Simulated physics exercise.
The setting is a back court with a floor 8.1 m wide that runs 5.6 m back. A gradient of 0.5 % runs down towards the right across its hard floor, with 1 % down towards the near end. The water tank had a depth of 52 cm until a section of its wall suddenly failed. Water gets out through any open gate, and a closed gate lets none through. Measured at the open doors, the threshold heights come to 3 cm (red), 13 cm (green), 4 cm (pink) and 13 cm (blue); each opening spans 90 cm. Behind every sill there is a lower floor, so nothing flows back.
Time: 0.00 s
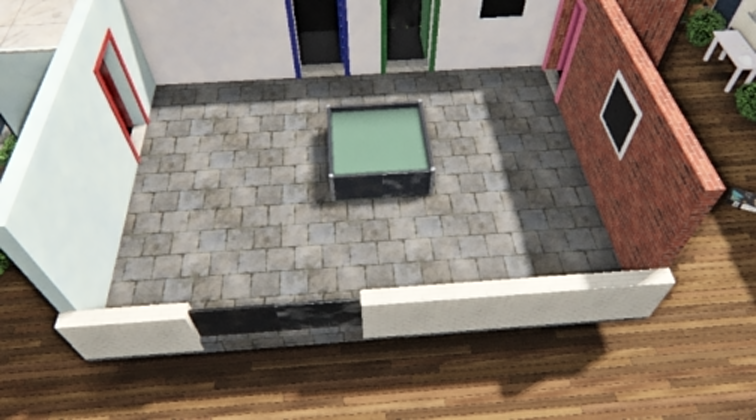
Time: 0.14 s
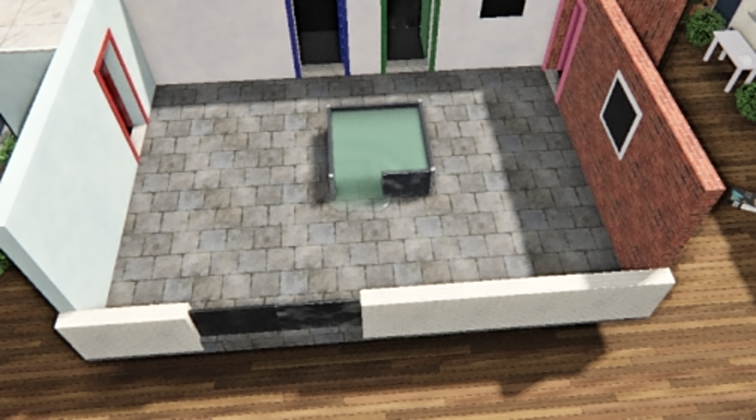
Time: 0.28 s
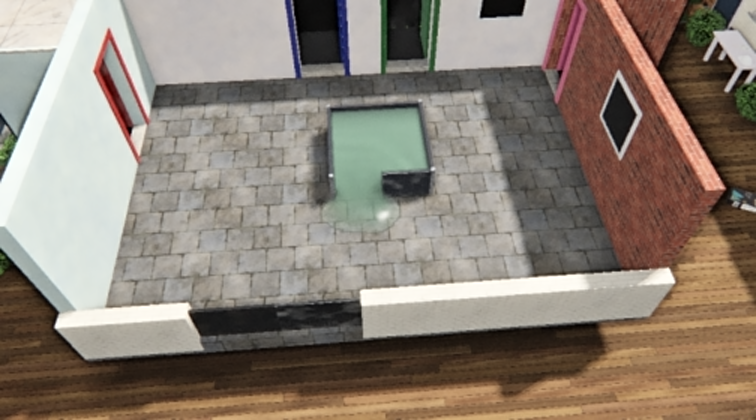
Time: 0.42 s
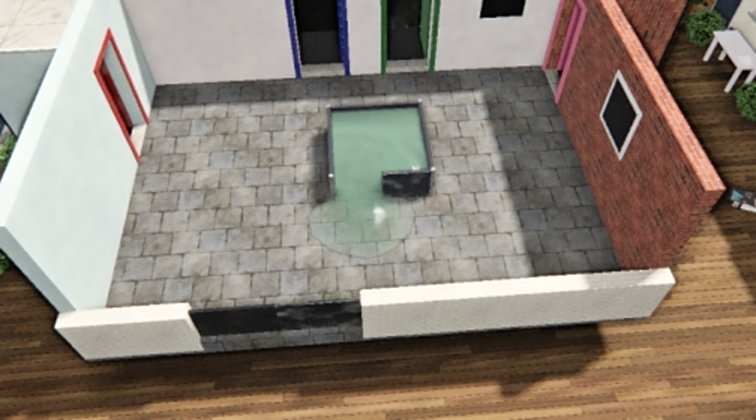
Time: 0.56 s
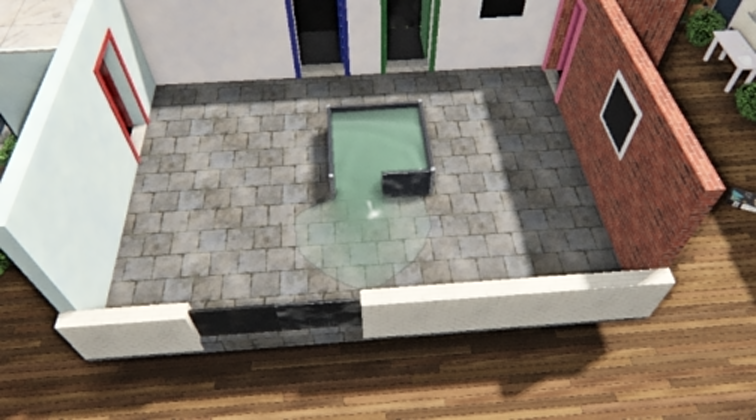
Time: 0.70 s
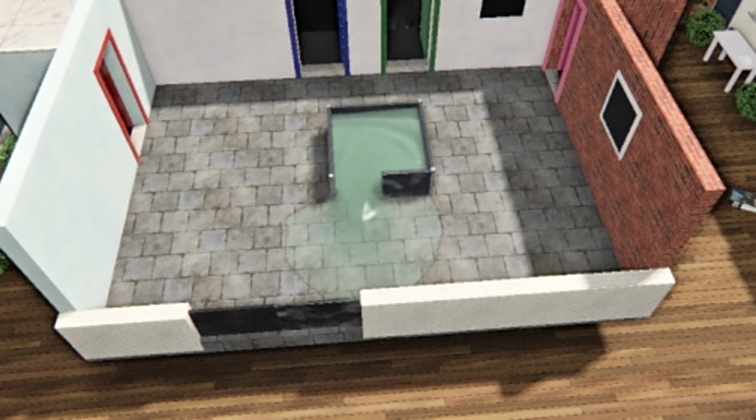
Greenish water poured out through a gap in the front of a square tank in a paved courtyard, then spread in a widening, rounded sheet across the gray stones toward the low white front wall.
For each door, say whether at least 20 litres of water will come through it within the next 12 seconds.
Outcome: Red door: Below the cap. Green door: Below the cap. Pink door: Below the cap. Blue door: Below the cap.
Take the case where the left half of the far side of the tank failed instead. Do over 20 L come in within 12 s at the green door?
Compared with the limit, green is less.
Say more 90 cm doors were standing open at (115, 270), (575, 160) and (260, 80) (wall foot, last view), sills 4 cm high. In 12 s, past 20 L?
So, in the order given, it's beyond the mark, then shy of the mark, then shy of the mark.
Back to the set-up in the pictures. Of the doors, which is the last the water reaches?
It's the green door.
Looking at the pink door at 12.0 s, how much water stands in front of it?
Around 4.0 cm there.
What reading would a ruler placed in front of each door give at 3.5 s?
Readings (cm): Red = 0; green = 0; pink = 0; blue = 0.
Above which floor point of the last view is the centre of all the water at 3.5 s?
The water is centred near (351, 234).
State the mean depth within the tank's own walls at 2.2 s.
Mean depth: About 27 cm.
After 1.4 s water covers 15 % of the floor and is deepest (28 cm) near (359, 203); red door not reached, green door not reached, pink door not reached, blue door not reached.
After 2.2 s water covers 20 % of the floor and is deepest (24 cm) near (355, 305); red door not reached, green door not reached, pink door not reached, blue door not reached.
After 3.5 s water covers 30 % of the floor and is deepest (19 cm) near (100, 334); red door not reached, green door not reached, pink door not reached, blue door not reached.
After 7.0 s water covers 65 % of the floor and is deepest (10 cm) near (611, 298); red door 2 cm at the sill, 0 L in, green door not reached, pink door 2 cm at the sill, 0 L in, blue door not reached.
After 12.0 s water covers 95 % of the floor and is deepest (6 cm) near (319, 319); red door 2 cm at the sill, 0 L in, green door 2 cm at the sill, 0 L in, pink door 4 cm at the sill, 1 L in, blue door 2 cm at the sill, 0 L in.
